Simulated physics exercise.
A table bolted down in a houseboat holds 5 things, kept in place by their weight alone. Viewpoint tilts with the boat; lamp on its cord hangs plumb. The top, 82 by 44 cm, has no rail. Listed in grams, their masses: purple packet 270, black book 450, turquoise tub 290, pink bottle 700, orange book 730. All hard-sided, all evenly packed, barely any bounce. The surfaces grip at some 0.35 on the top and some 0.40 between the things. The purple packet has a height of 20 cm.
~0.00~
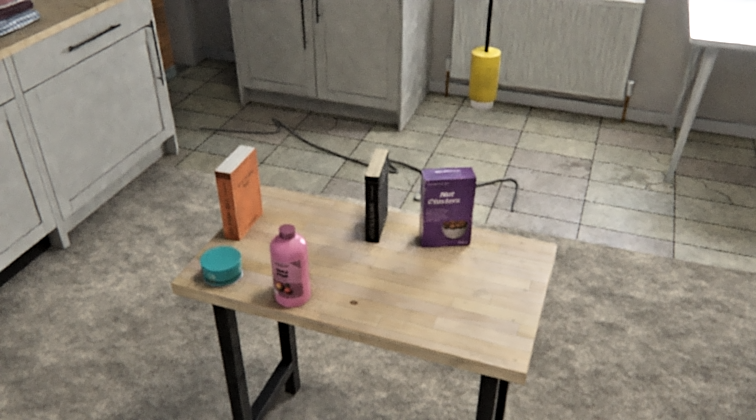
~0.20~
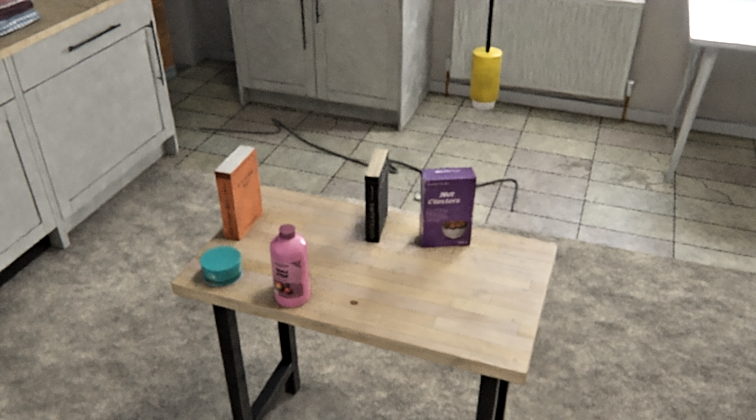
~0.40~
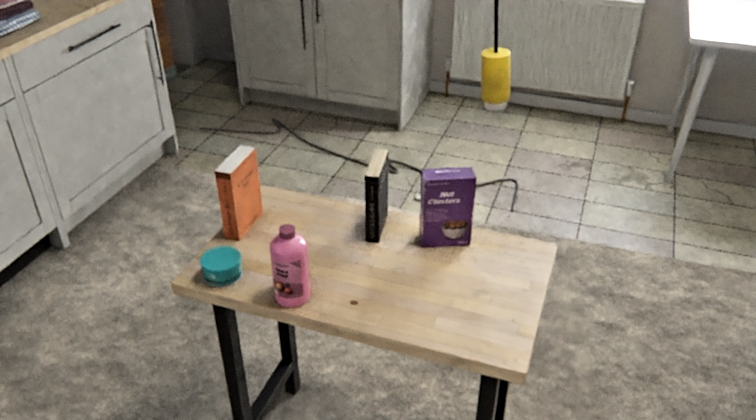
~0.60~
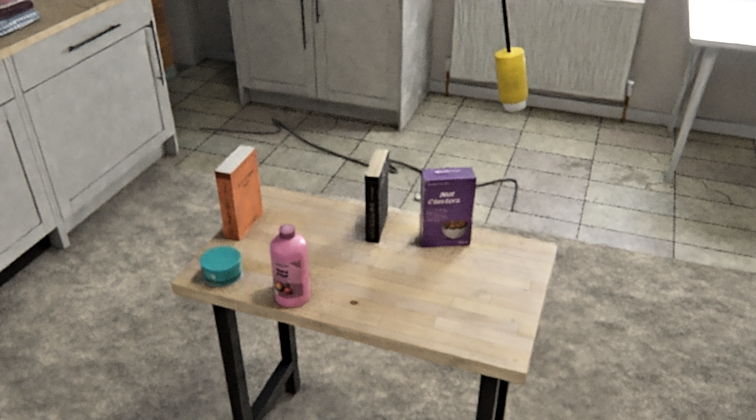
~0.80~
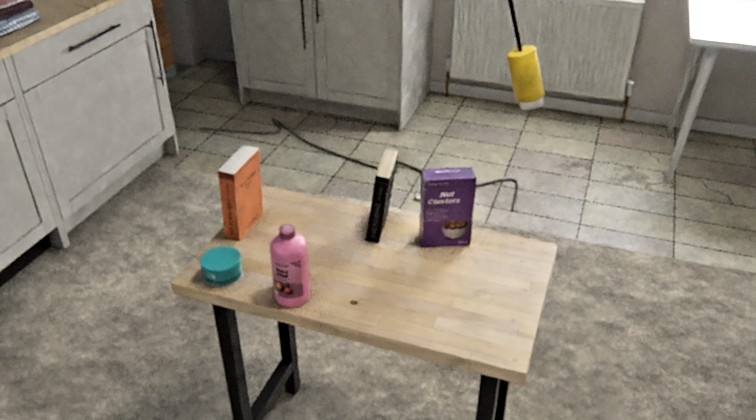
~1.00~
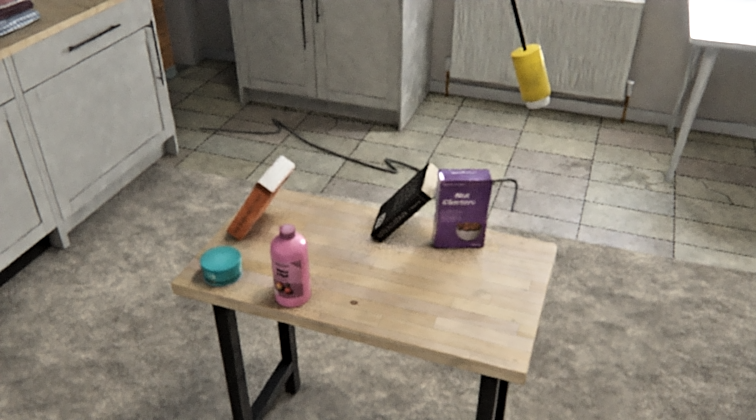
Wooden table holding upright items as a hanging yellow lamp swings right, then black and orange books tilting right and purple packet shifting.
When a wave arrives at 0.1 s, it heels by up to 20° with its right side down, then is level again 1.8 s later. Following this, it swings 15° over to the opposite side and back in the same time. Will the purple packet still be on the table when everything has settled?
No - off the table.
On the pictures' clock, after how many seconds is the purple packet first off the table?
At around 1.3 seconds on the pictures' clock.
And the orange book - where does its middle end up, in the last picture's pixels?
In the last picture it sits around (354, 241).
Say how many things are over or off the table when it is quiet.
3.
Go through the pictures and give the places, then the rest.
In the first frame, boat level; purple packet (446, 208); black book (377, 196).
In the second frame, boat level; pink bottle (290, 263); orange book (240, 193).
In the third frame, heel 5°, right side down; black book (377, 196); turquoise tub (222, 267).
In the fourth frame, heel 12°, right side down; pink bottle (290, 263); orange book (240, 193).
In the fifth frame, heel 18°, right side down; black book (382, 196) tipped 8° against what carries it; turquoise tub (222, 267).
In the sixth frame, heel 20°, right side down; purple packet (461, 209) shifted 4 cm; pink bottle (290, 263).
Around 1.20 s, heel 18°, right side down; purple packet shifted 18 cm near (521, 219); black book on its side; orange book on its side.
Around 1.40 s, heel 12°, right side down; purple packet now off the table; black book on its side; orange book on its side.
Around 1.80 s, boat level; black book on its side; orange book on its side.
Finally (4.2 s), off the table, purple packet; on their side or leaning hard on the table, black book and orange book; the other 2 still in place (within 5 cm).
